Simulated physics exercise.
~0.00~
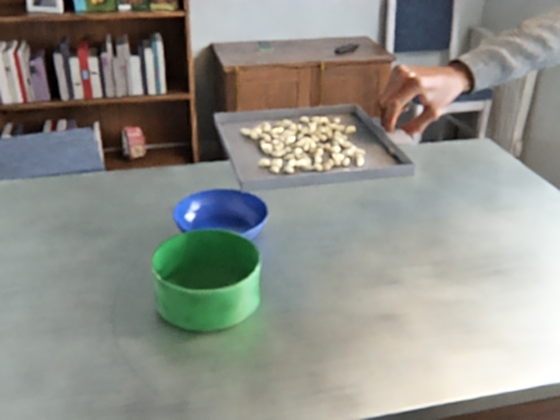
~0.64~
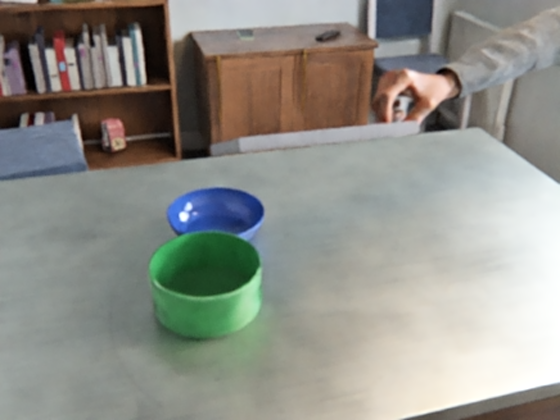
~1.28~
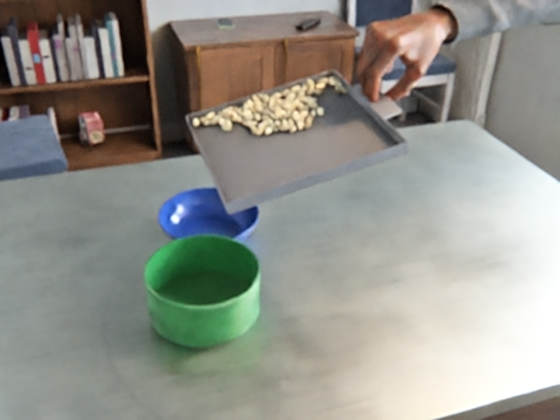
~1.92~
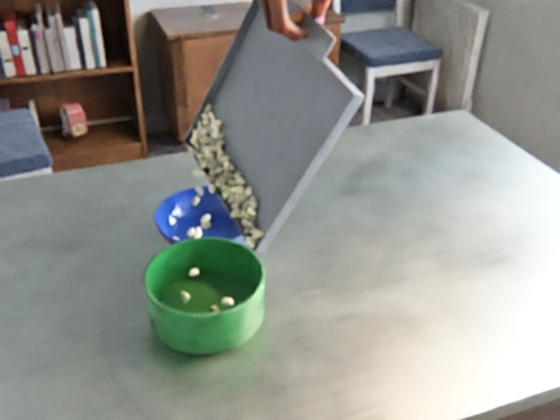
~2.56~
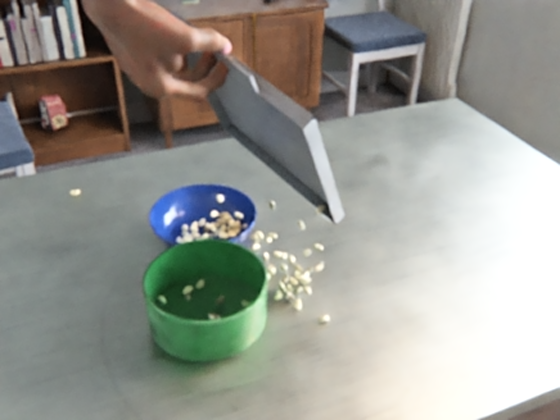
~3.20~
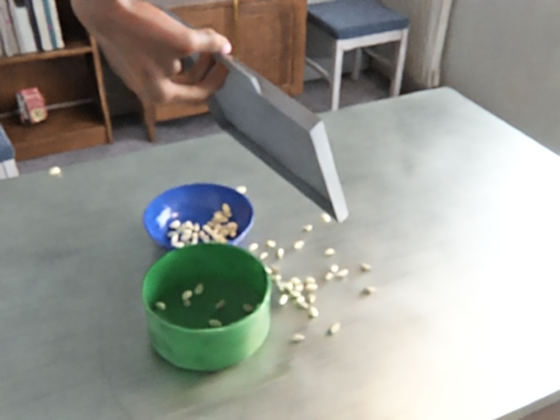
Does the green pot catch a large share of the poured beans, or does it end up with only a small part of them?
The green pot ends up with only a small part of the beans. Much larger shares finish in the blue bowl and scattered outside on the table.
